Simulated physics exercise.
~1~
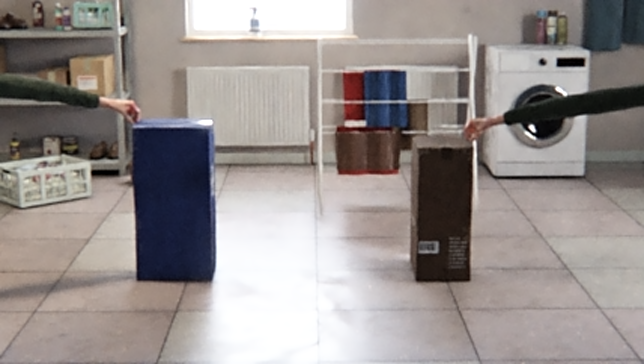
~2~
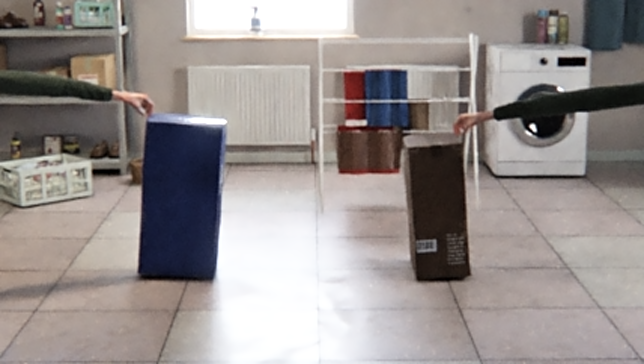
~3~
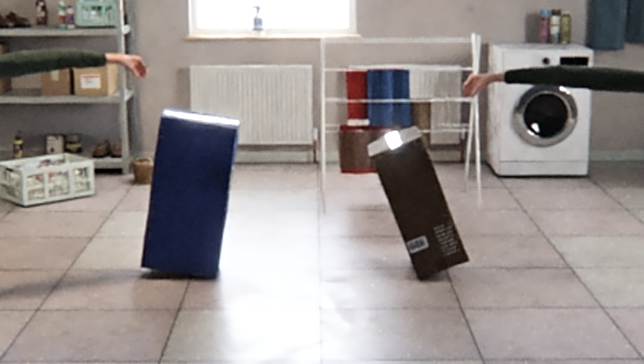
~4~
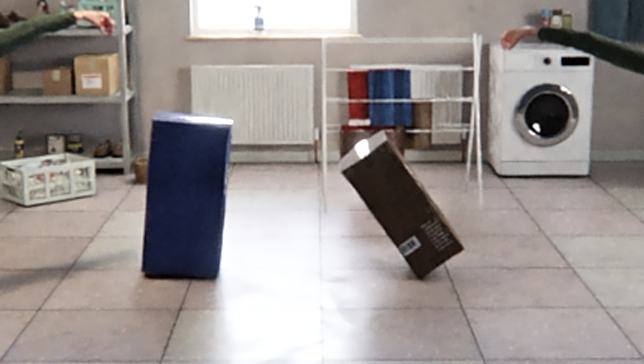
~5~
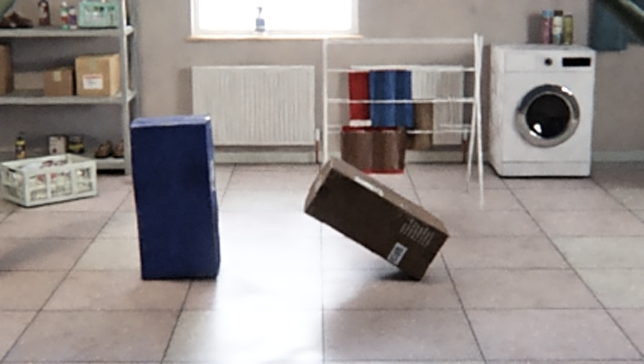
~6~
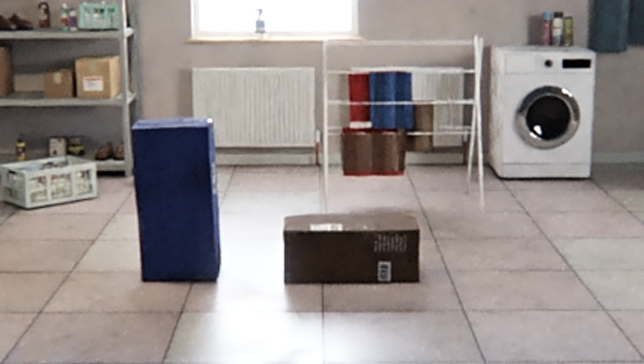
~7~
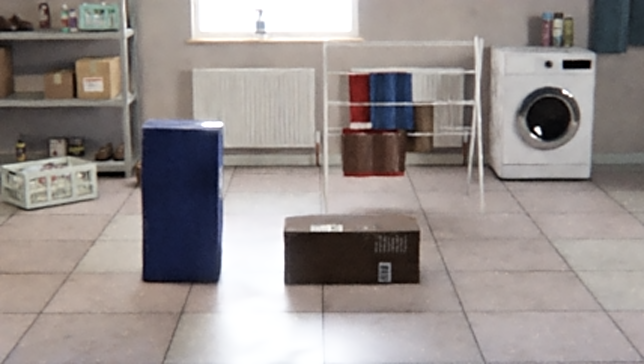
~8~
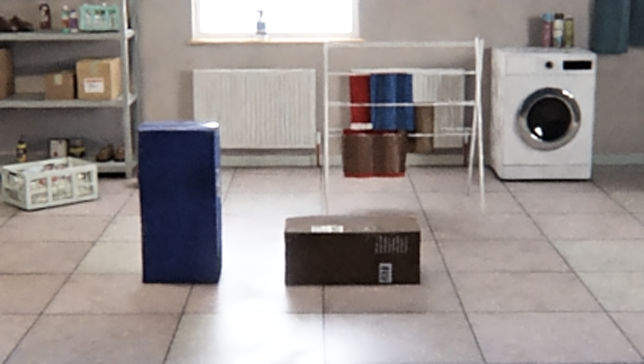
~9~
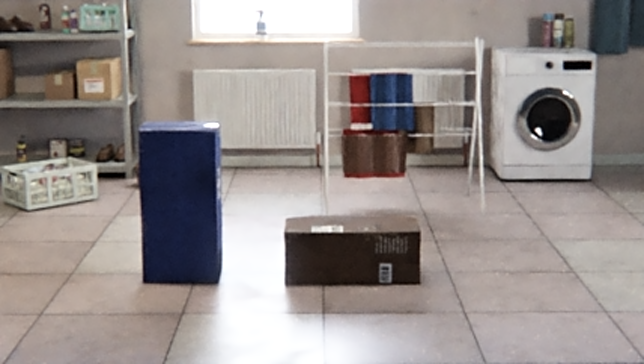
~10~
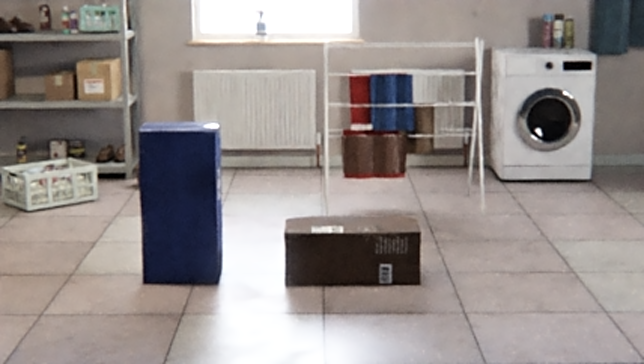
Two arms in dark sleeves reach in from the left and right edges of a tiled utility room, seen from the front by a slightly swaying camera. The left hand touches a tall blue parcel and the right hand a narrower brown one, with shelves, a radiator, a drying rack and a washing machine behind. Both push inward, tipping the parcels toward each other, then draw back. The blue parcel leans slightly right and rocks back upright. The brown parcel keeps tipping left and falls over. It ends lying on its side beside the standing blue parcel.
